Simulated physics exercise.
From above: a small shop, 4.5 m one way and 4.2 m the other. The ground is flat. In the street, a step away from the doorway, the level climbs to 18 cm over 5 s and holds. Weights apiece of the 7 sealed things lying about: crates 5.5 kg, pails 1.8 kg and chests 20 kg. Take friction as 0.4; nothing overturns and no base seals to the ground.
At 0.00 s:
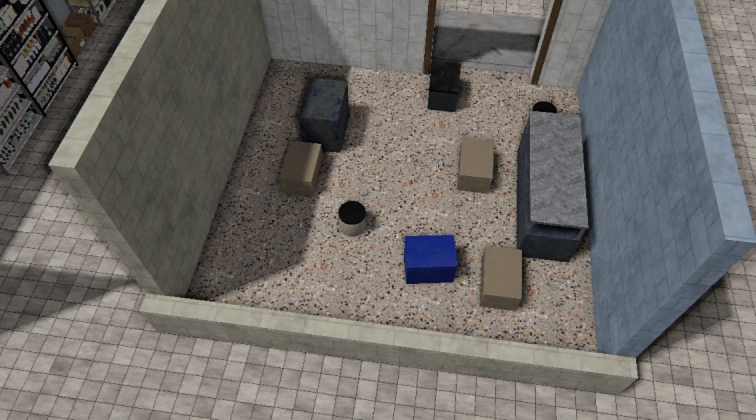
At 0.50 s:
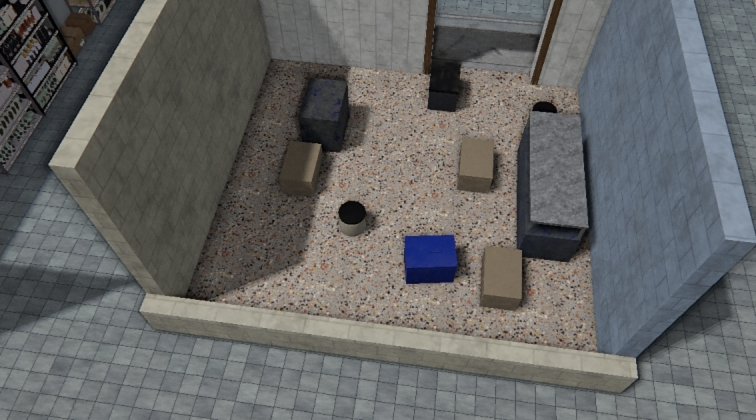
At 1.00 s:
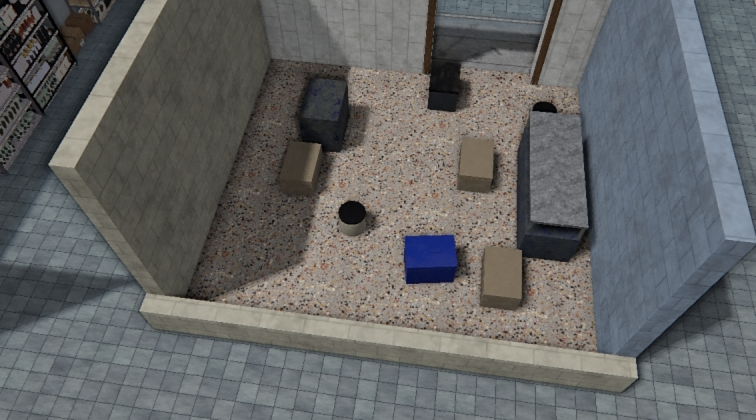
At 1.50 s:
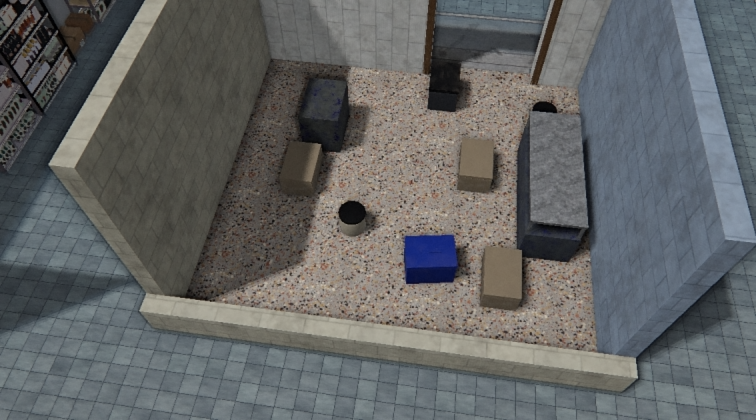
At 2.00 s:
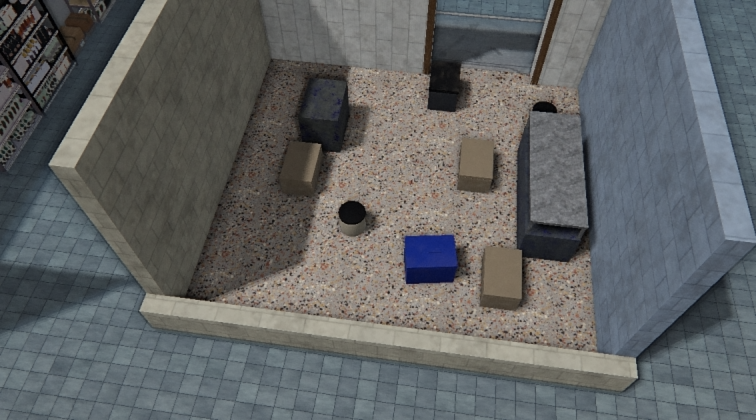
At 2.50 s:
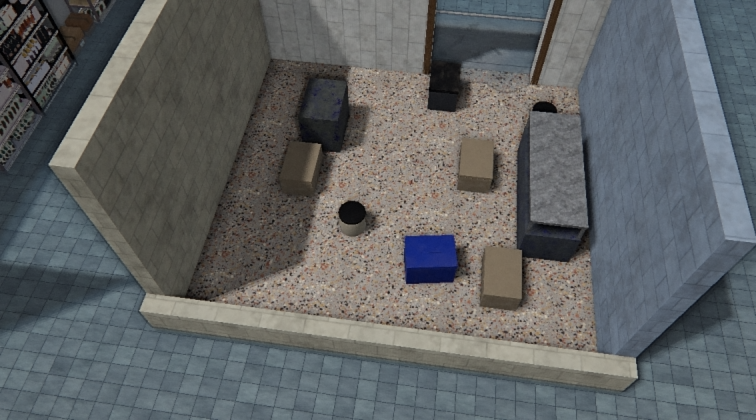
Small walled shop seen from above, its boxes, buckets and blue chest staying still while the paving outside turns from pale to bluish.
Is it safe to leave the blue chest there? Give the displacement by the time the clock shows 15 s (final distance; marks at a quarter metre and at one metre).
Blue chest travels far.
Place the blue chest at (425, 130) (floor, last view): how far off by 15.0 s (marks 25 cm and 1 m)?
It stays put.
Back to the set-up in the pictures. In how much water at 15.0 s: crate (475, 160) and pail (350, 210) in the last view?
About 7 and 10 cm.
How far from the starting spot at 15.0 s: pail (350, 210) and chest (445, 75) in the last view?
In that order: 100 cm, 100 cm.
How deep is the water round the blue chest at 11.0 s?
About 8 cm.
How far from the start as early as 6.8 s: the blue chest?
Roughly 0 cm by then.
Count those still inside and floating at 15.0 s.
I count 7.
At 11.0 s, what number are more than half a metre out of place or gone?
3 of them.
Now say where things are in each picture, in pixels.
The first picture shows the blue chest at (431, 251) rests on the ground; water covers 0.0 m2; 0 of 7 have shifted.
The second picture shows the blue chest at (431, 251), on the bottom; water covers 0.0 m2; 0 of 7 have shifted.
The third picture shows the blue chest at (431, 251) rests on the ground; 0.0 m2 under water; 0 of 7 have shifted.
The fourth picture shows the blue chest at (431, 251), on the bottom; water covers 0.0 m2; 0 of 7 have shifted.
The fifth picture shows the blue chest at (431, 251) rests on the ground; water covers 0.0 m2; 0 of 7 have shifted.
The sixth picture shows the blue chest at (431, 251), on the bottom; water covers 0.1 m2; 0 of 7 have shifted.
After 3.5 s the blue chest is near (431, 251), 0.0 m from its start, aground; 0 afloat.
After 6.8 s the blue chest is near (431, 251), 0.0 m from its start, aground; 2 afloat.
After 11.0 s the blue chest is near (410, 280), 0.4 m from its start, aground; 5 afloat.
After 15.0 s the blue chest is near (217, 258), 2.3 m from its start, afloat; 7 afloat.
